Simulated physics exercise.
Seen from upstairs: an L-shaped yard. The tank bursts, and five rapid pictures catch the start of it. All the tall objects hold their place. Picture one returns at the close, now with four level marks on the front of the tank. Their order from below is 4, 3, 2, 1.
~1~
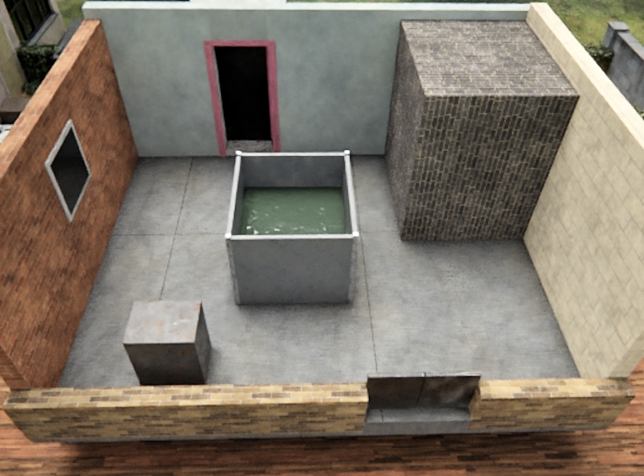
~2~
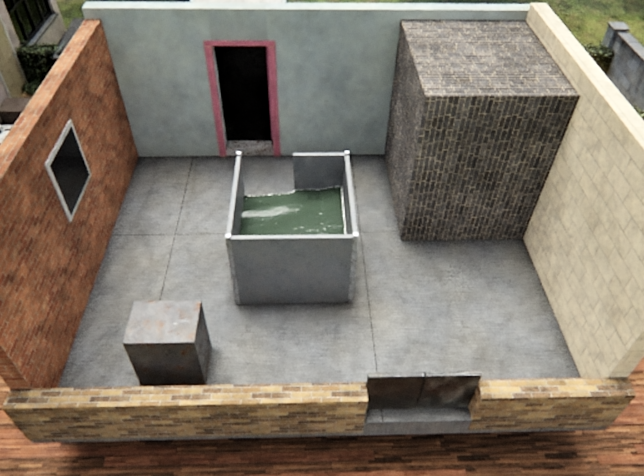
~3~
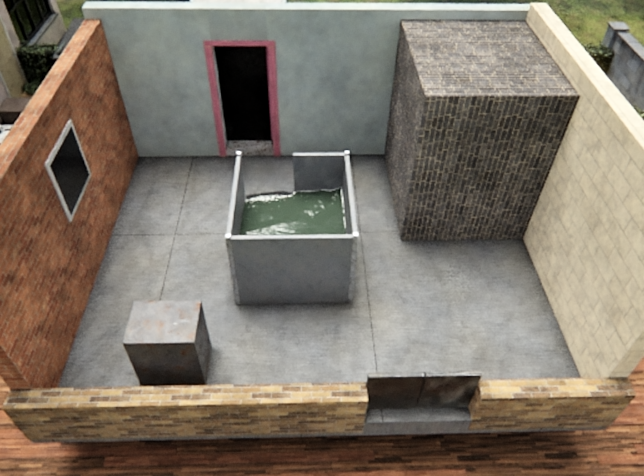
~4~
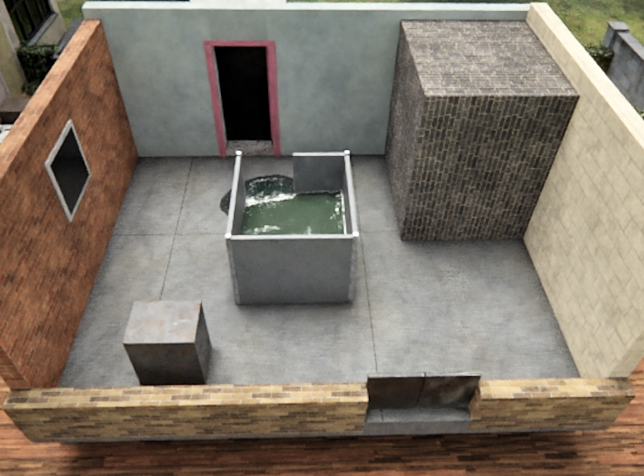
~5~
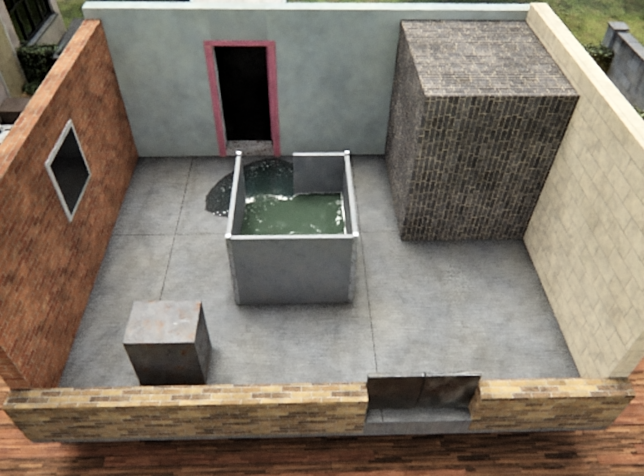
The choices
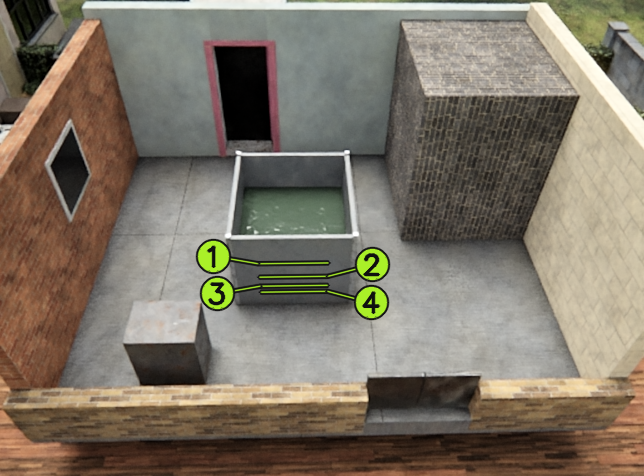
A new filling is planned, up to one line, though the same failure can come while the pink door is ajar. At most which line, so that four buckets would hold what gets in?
I would pick line 3.
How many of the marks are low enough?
Two of the four.
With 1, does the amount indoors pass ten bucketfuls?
Yes, clearly.
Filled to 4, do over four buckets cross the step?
No, not at all.
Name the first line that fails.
Here it is line 2.
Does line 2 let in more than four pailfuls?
Yes, it does.
On the marked copy, 1 at (293, 263); 2 at (293, 276); 3 at (294, 285); 4 at (294, 291); from the bottom up 4, 3, 2, 1.
With 1, dozens of bucketfuls pour in.
With 2, about 8 bucketfuls get in.
With 3, a splash gets over, under a bucket.
With 4, nothing gets over.
